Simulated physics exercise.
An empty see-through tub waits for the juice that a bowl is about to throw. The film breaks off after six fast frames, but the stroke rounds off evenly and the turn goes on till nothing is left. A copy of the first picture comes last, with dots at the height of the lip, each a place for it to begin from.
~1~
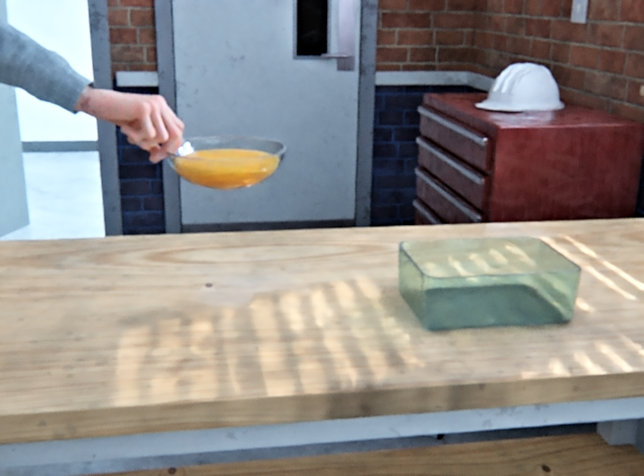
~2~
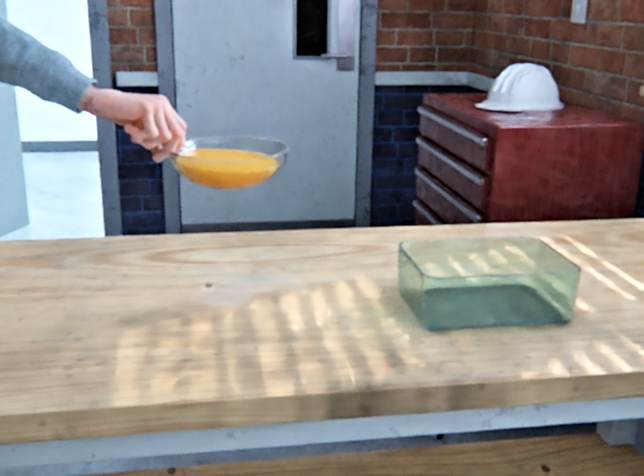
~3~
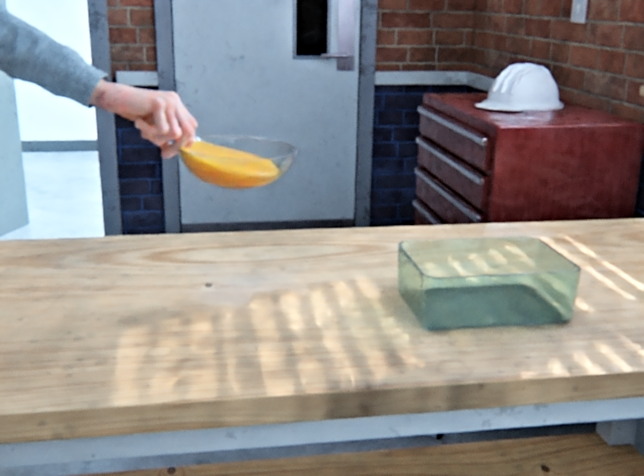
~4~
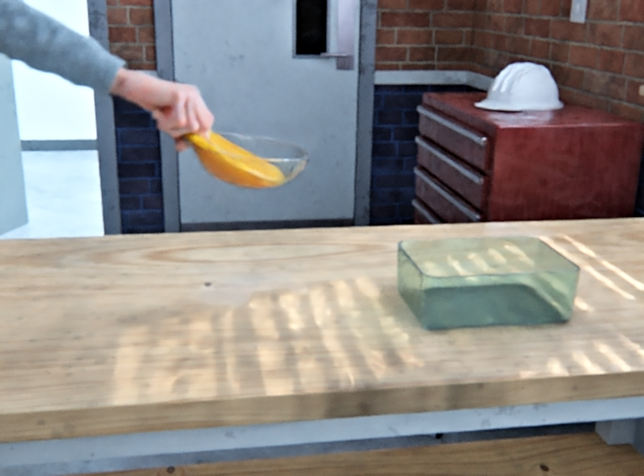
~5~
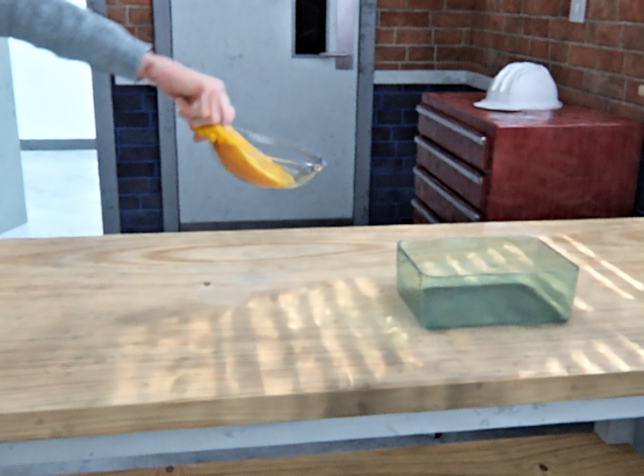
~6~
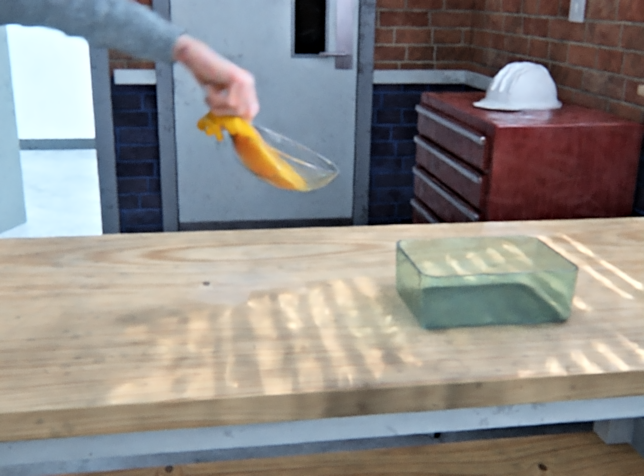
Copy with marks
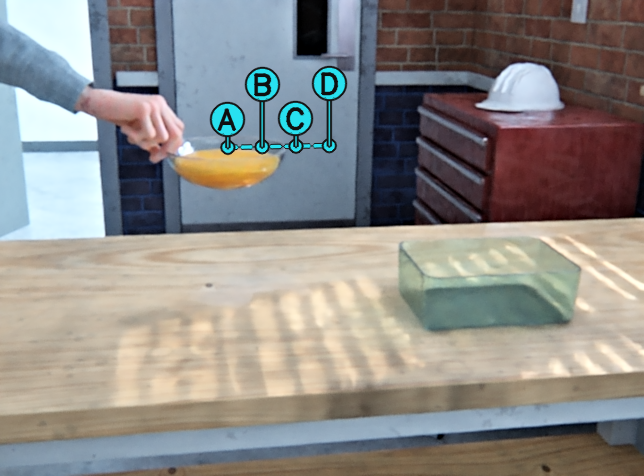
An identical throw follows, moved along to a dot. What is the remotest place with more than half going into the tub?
Go for D.
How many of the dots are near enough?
One of them.
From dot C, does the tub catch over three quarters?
No, less.
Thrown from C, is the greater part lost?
Yes, it does.
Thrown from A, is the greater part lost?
Yes, that goes wrong.
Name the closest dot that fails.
C.
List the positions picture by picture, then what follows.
The first picture shows upright, lip at (283, 146); tub from (421, 329) to (571, 320); nothing has left yet.
The second picture shows upright, lip at (286, 146); nothing has left yet.
The third picture shows tipped about 3°, lip at (295, 148); nothing has left yet.
The fourth picture shows tipped about 8°, lip at (308, 152); juice is over the rim, down to (213, 141).
The fifth picture shows tipped about 15°, lip at (323, 159); juice is over the rim, down to (232, 137).
The sixth picture shows tipped about 24°, lip at (337, 168); juice is over the rim, down to (230, 136).
In cyan, A at (227, 147); B at (262, 146); C at (295, 146); D at (329, 145).
With A, about 0 % lands in the tub, 100 % falls short.
With B, about 11 % lands in the tub, 87 % falls short.
With C, about 33 % lands in the tub, 64 % falls short and 4 % goes beside or beyond.
With D, about 63 % lands in the tub, 29 % falls short and 8 % goes beside or beyond.
